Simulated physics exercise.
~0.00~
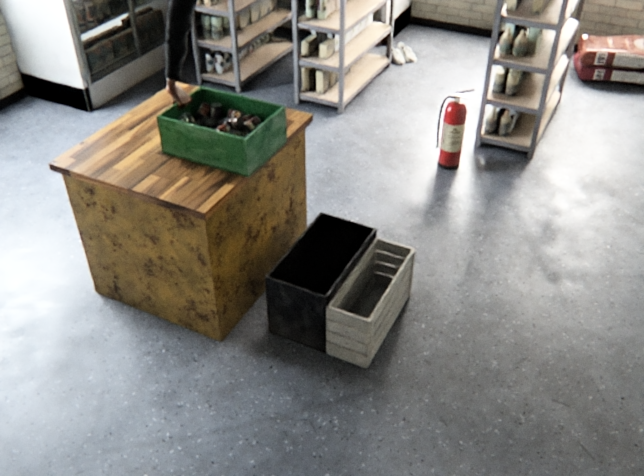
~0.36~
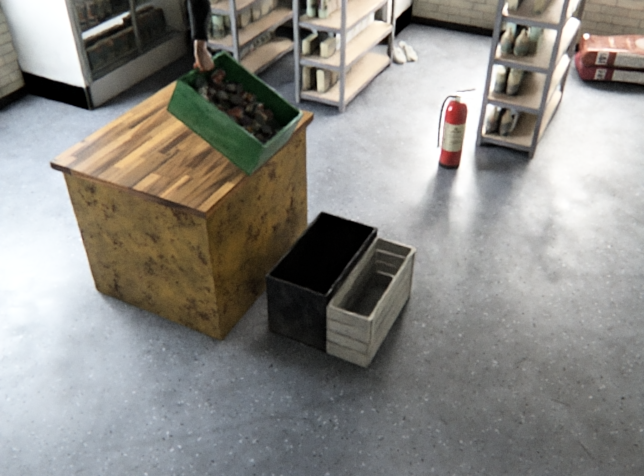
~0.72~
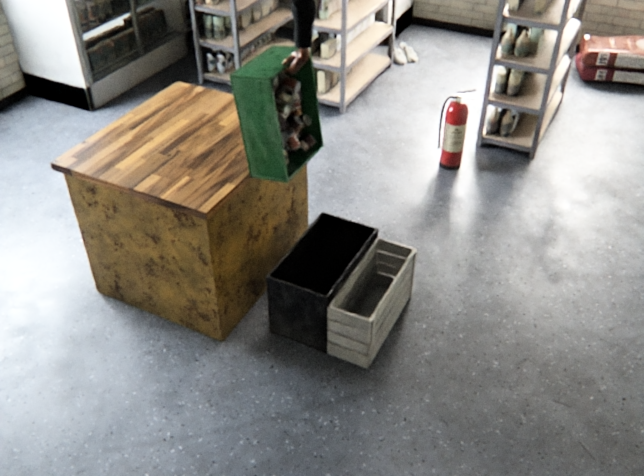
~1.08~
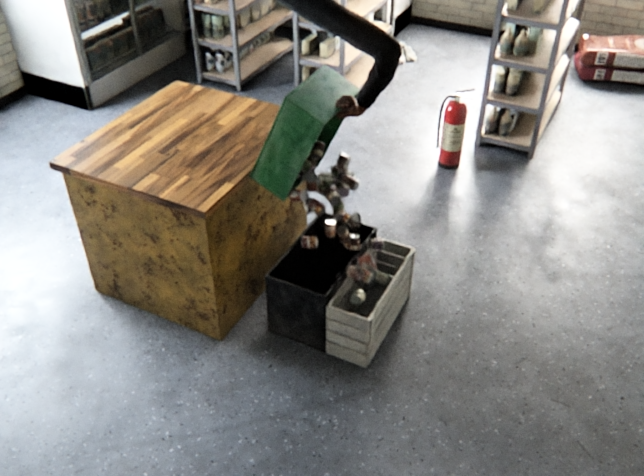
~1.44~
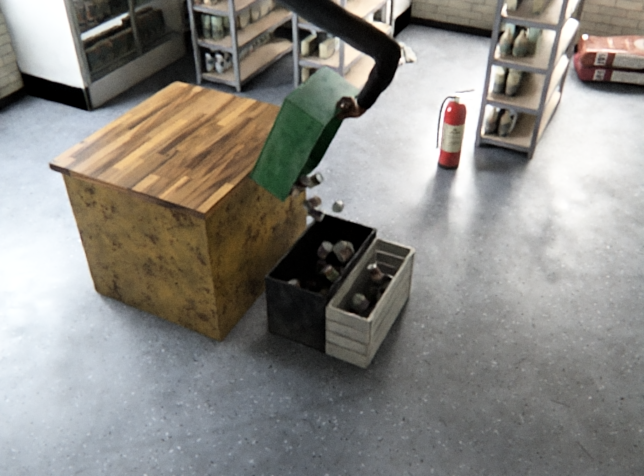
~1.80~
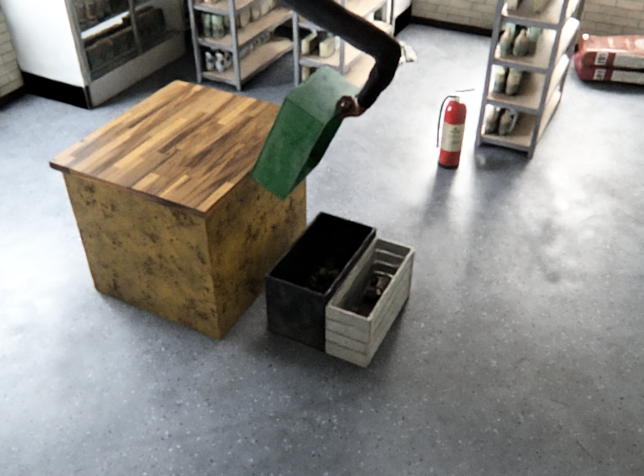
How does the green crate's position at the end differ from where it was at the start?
At the start the green crate sits upright on top of the bench, while at the end it is farther to the right, held tipped over in the air past the bench's right edge.
